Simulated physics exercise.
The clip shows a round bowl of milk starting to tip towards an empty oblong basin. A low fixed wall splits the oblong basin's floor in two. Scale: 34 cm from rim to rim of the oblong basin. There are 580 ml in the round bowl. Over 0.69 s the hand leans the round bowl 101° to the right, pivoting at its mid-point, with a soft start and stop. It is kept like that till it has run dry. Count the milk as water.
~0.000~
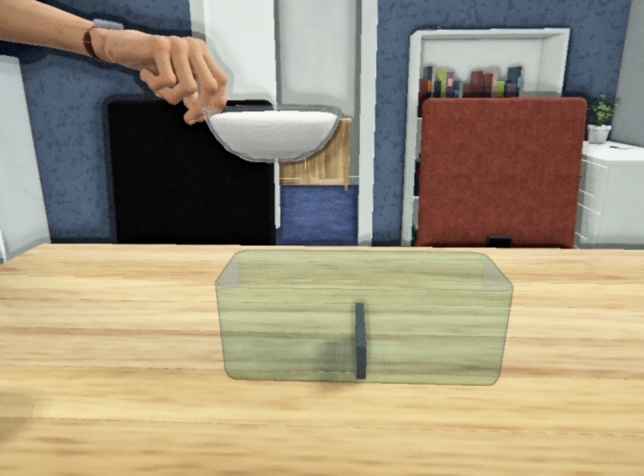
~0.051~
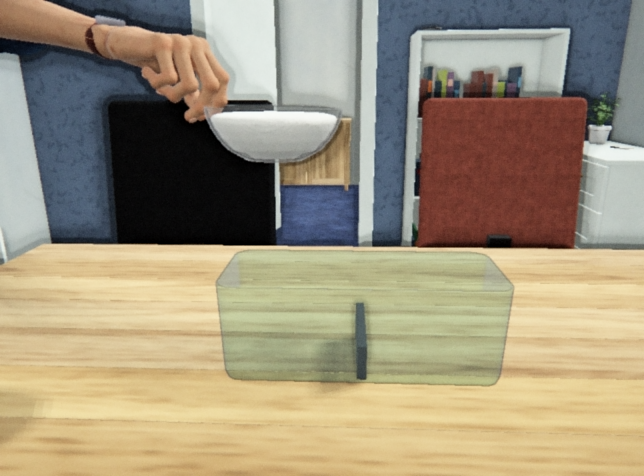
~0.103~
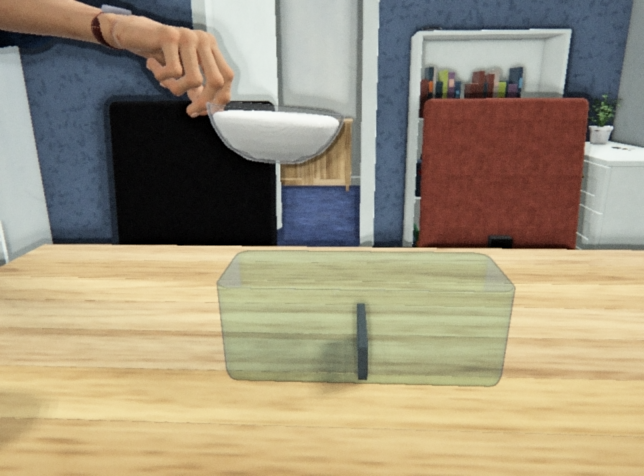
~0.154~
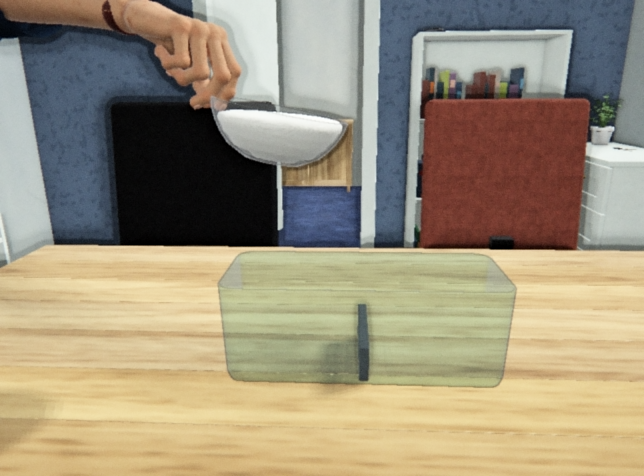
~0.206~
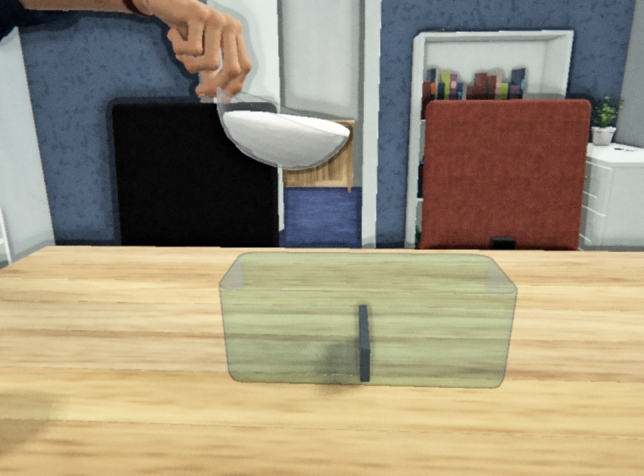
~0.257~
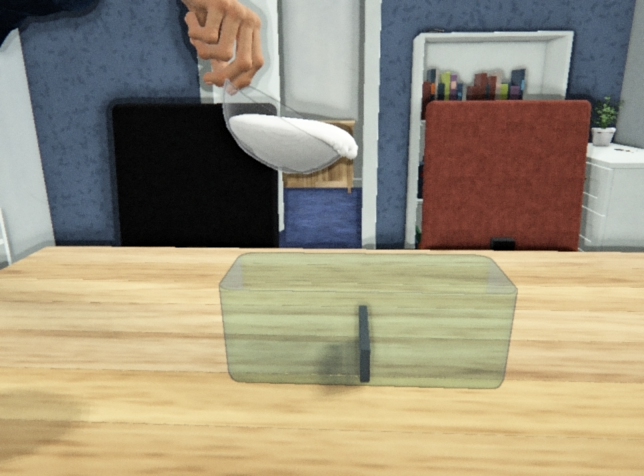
The video shows a hand holding a round bowl of white milk above a clear, greenish oblong basin on a wooden table, then gradually leaning the bowl to the right as the milk shifts toward its lowered side.
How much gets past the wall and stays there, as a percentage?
The far part has some 80 per cent.
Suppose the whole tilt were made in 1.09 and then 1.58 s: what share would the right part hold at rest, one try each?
In turn about 85 and 85 per cent.
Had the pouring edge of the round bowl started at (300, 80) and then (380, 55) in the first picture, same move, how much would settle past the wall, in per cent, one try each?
In turn about 45 and 80 per cent.
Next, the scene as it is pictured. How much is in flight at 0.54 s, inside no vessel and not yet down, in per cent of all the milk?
Some 42 per cent.
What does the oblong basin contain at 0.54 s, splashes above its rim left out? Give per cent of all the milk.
Some 52 per cent.
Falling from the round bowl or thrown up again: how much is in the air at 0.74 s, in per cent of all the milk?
Near 2 in a hundred.
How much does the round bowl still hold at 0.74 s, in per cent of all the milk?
Some 0 per cent.
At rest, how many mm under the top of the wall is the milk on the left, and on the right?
Some 40 mm on the left and 24 mm on the right.
By 0.54 s the tilt is 89° and 5 per cent is still to pour, 1 is left of the wall and 51 right of it.
By 0.74 s the tilt is 101° and 0 per cent is still to pour, 18 is left of the wall and 80 right of it.
By 0.96 s the tilt is 101° and 0 per cent is still to pour, 20 is left of the wall and 79 right of it.
By 1.19 s the tilt is 101° and 0 per cent is still to pour, 19 is left of the wall and 79 right of it.
At rest 19 per cent lies left of the wall, 80 right of it and 1 outside.
